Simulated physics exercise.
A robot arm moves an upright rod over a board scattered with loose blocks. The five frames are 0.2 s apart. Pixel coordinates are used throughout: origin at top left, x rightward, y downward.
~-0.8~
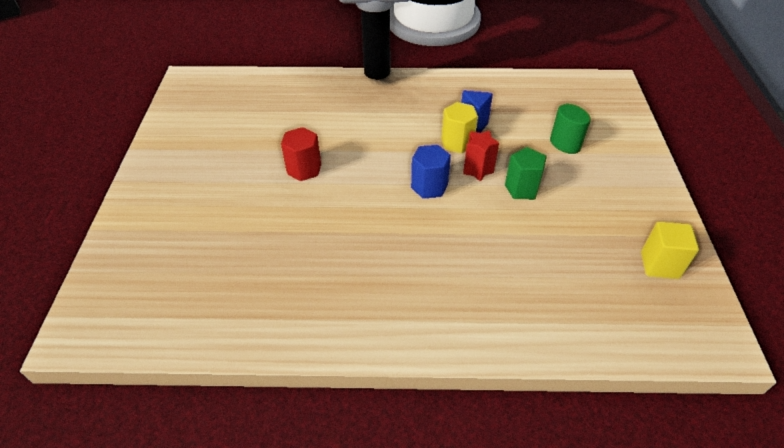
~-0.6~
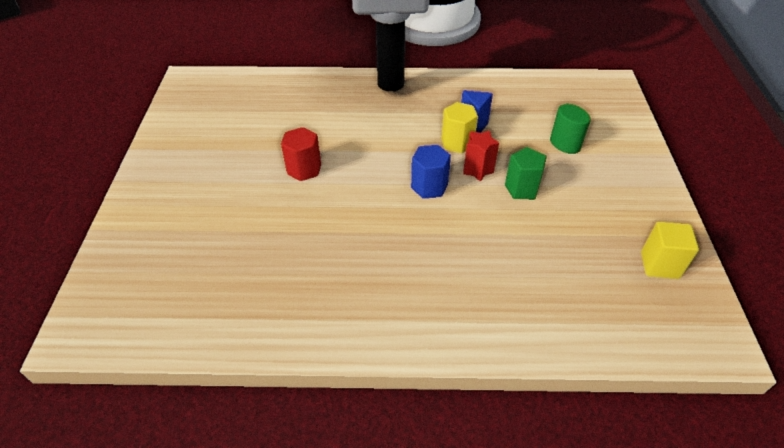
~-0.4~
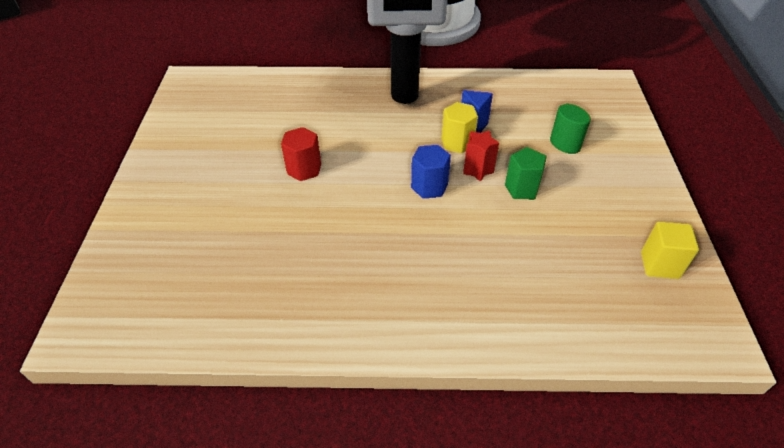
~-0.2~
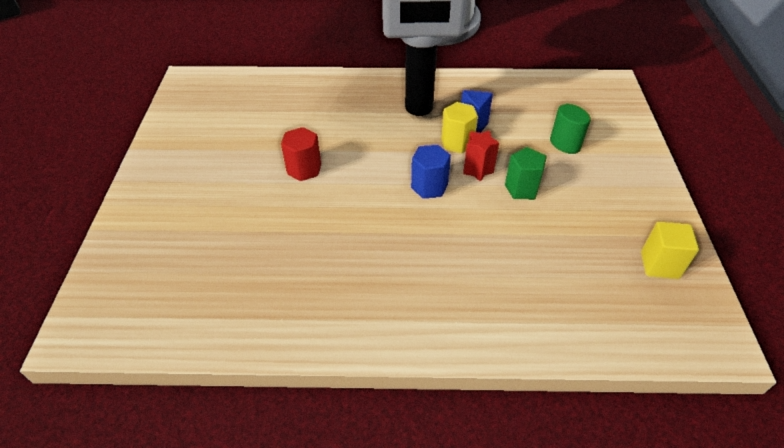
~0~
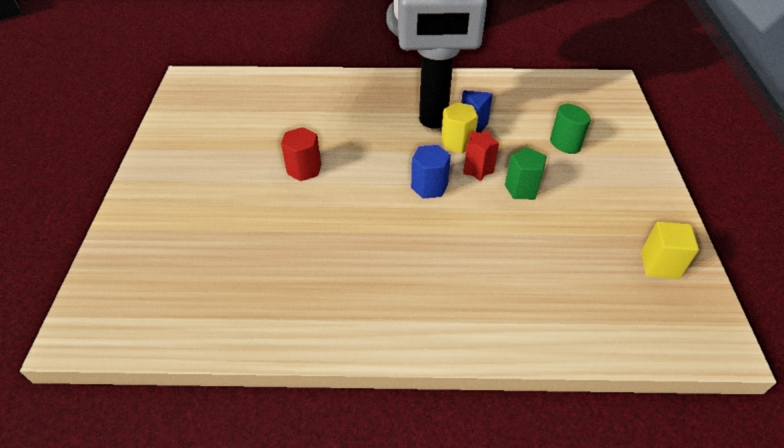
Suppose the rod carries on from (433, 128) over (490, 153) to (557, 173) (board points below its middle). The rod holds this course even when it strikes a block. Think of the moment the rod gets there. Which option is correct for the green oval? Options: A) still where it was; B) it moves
Letter A.
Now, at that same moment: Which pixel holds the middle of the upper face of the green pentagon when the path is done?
The middle of its upper face will lie at (547, 175).
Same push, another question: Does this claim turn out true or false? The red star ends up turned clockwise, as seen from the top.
This is true.
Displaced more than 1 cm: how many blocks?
It should be three or more, as far as I can tell.
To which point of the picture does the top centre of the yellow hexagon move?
The centre of its top will be at (583, 165).
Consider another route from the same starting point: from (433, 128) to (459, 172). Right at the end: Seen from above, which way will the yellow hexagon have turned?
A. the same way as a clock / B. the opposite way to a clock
Letter B.
The first path, step by step. One third of the way, rod at (472, 137); yellow hexagon at (499, 129); red star at (488, 147), turned 30° clockwise.
Two thirds of the way, rod at (514, 152); yellow hexagon at (543, 147), turned 15° clockwise; red star at (489, 148), turned 40° clockwise; green pentagon at (544, 170), turned 45° clockwise.
At the end, rod at (560, 165); yellow hexagon at (583, 165), turned 55° clockwise; red star at (489, 148), turned 40° clockwise; green pentagon at (547, 175), turned 65° clockwise; green oval not moved.
